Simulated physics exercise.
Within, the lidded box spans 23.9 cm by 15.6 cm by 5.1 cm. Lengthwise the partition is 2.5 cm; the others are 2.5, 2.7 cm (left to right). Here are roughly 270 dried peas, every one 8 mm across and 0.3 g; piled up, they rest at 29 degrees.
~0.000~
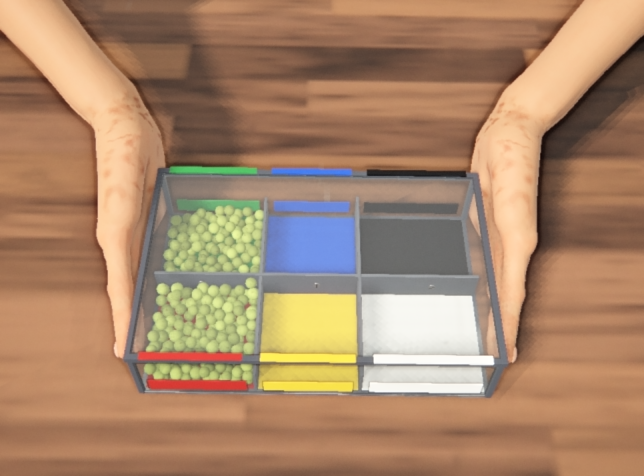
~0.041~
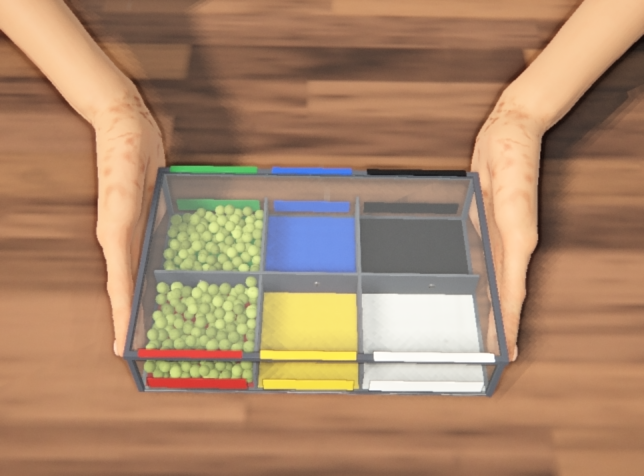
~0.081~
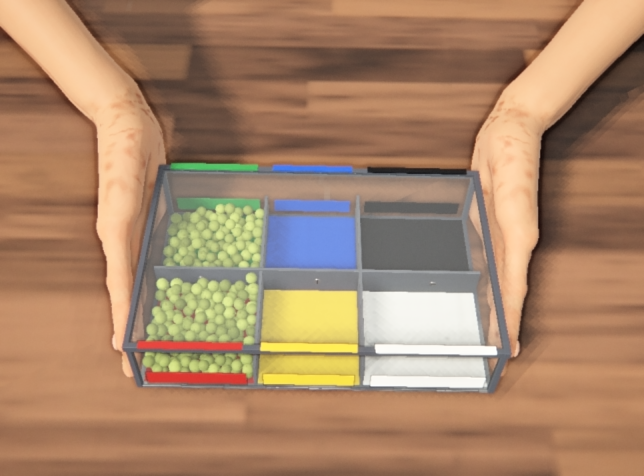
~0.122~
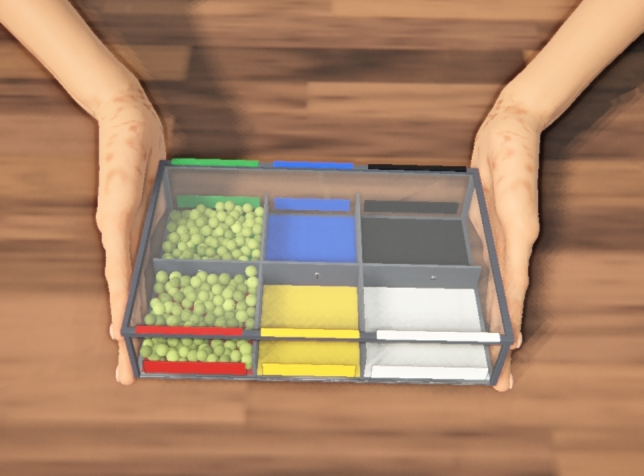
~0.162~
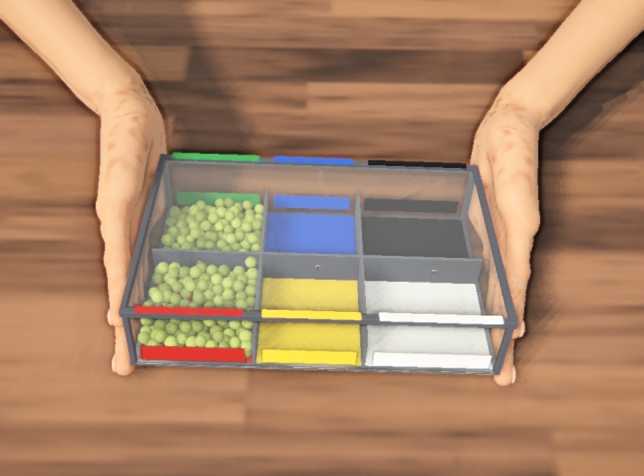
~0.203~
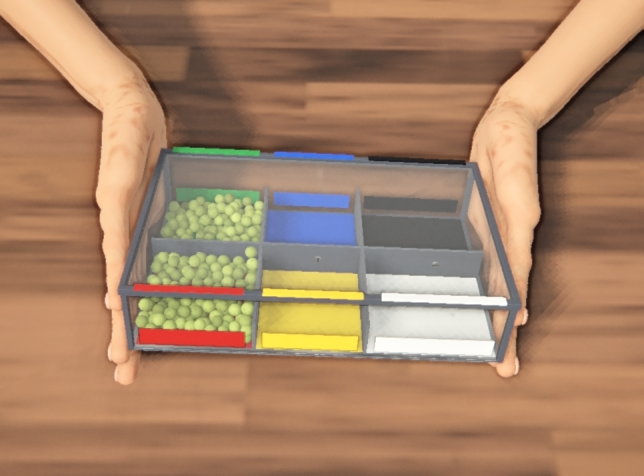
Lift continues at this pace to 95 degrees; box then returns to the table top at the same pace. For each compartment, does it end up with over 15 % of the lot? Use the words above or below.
Red: Below; blue: Above; green: Above; yellow: Below; white: Below; black: Below.
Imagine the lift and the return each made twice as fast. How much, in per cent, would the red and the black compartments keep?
Per cent held - red: 0, black: 5.
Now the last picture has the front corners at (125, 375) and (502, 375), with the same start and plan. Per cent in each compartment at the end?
So it works out as red at 85 percent, blue at 0 percent, green at 10 percent, yellow at 5 percent, white at 0 percent and black at 0 percent.
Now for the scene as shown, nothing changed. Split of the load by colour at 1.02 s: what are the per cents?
You'd see red at 35, blue at 5, green at 60, yellow at 0, white at 0 and black at 0 per cent.
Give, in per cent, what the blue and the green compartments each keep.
Blue: 25; green: 65.
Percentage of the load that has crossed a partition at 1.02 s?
Value: Close to 25 %.
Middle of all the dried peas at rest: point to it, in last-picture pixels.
(236, 234) or so.
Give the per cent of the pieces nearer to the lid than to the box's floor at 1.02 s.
50 per cent, give or take.
After 1.02 s, tilt 95 degrees; red 35 %, blue 5 %, green 60 %.
Then, at 1.57 s, tilt 42 degrees; red 5 %, blue 25 %, green 65 %, black 5 %.
Then, at 2.17 s, tilt 0 degrees; red 5 %, blue 25 %, green 65 %, black 5 %.
By 3.1 s all is still; red 5 %, blue 25 %, green 65 %, yellow 0 %, white 0 %, black 5 %.
